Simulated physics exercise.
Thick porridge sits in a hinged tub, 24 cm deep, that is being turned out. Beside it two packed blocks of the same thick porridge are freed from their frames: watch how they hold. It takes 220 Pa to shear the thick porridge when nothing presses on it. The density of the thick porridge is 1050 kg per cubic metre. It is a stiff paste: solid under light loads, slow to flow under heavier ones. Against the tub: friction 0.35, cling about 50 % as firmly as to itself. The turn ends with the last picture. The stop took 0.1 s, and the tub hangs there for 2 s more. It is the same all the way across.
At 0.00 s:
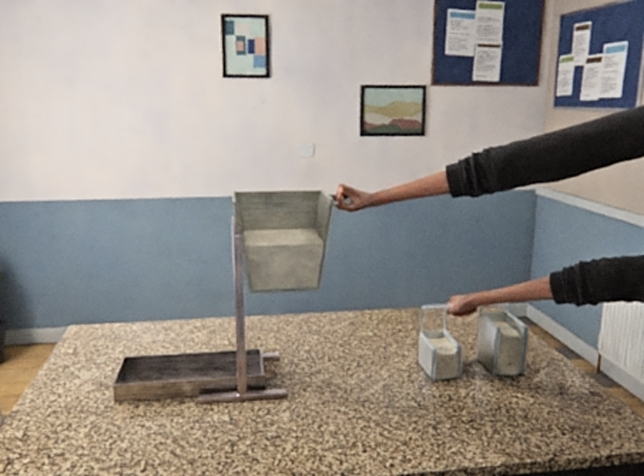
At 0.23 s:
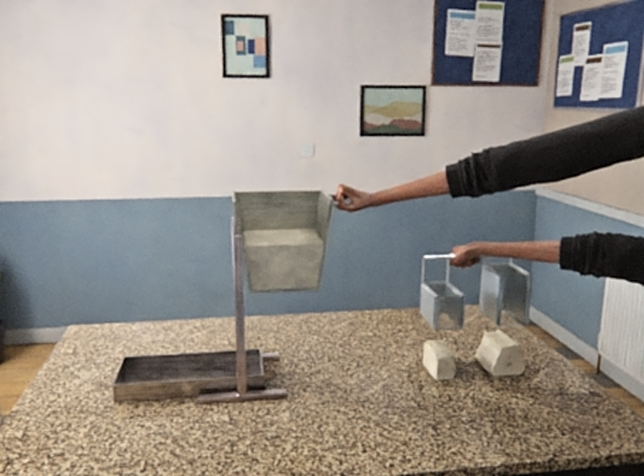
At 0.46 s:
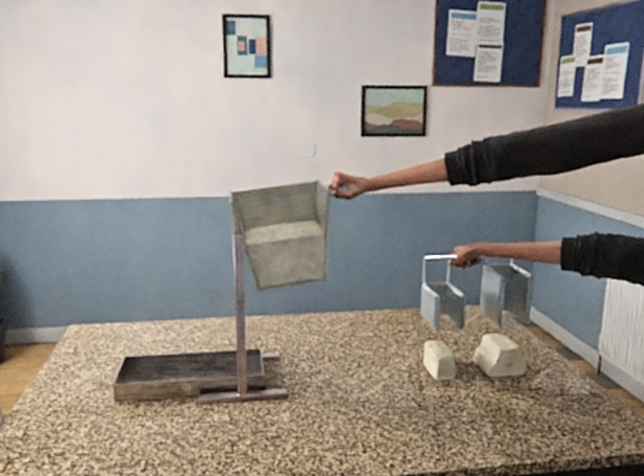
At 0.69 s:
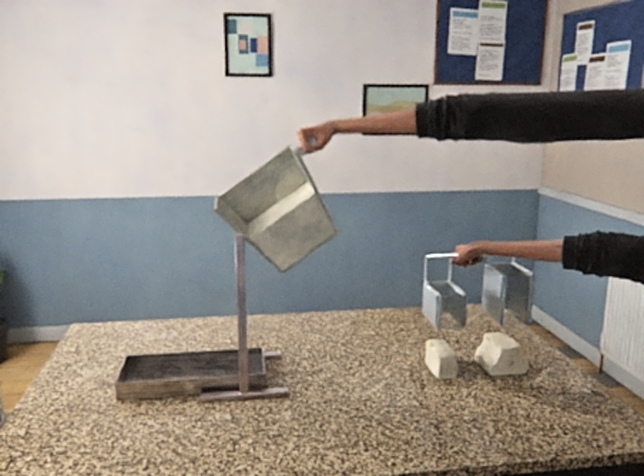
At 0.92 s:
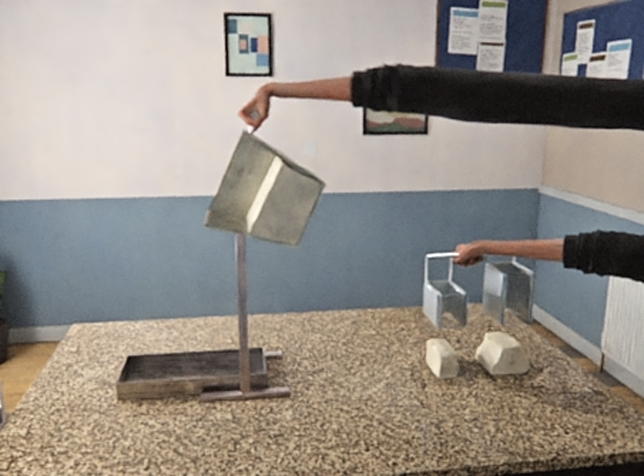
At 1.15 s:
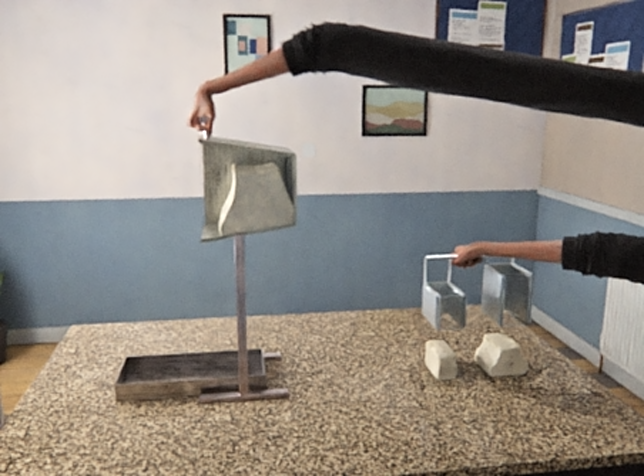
A tub of pale, thick stuff stayed upright while a hand lifted metal holders off two blocks, the larger slumping slightly, then another hand turned the tub leftward onto its side.
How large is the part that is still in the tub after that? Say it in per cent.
Expect roughly 59 %.
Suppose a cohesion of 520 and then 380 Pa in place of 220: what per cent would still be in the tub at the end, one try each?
In turn about 100 %, 90 %.
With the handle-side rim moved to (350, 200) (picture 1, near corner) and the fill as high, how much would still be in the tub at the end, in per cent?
Then about 45 %.
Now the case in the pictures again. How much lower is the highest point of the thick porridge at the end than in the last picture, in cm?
About 9 cm.
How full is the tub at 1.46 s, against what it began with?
Some 70 per cent.
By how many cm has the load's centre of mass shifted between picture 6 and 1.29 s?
Some 5 cm.
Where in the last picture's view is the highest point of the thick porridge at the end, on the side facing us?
Near (268, 205).
After 1.29 s, the tub is at 90 degrees and holds 97 %.
After 1.46 s, the tub is at 90 degrees and holds 72 %.
After 1.63 s, the tub is at 90 degrees and holds 61 %.
After 1.80 s, the tub is at 90 degrees and holds 59 %.
After 3.15 s, the tub is at 90 degrees and holds 59 %.
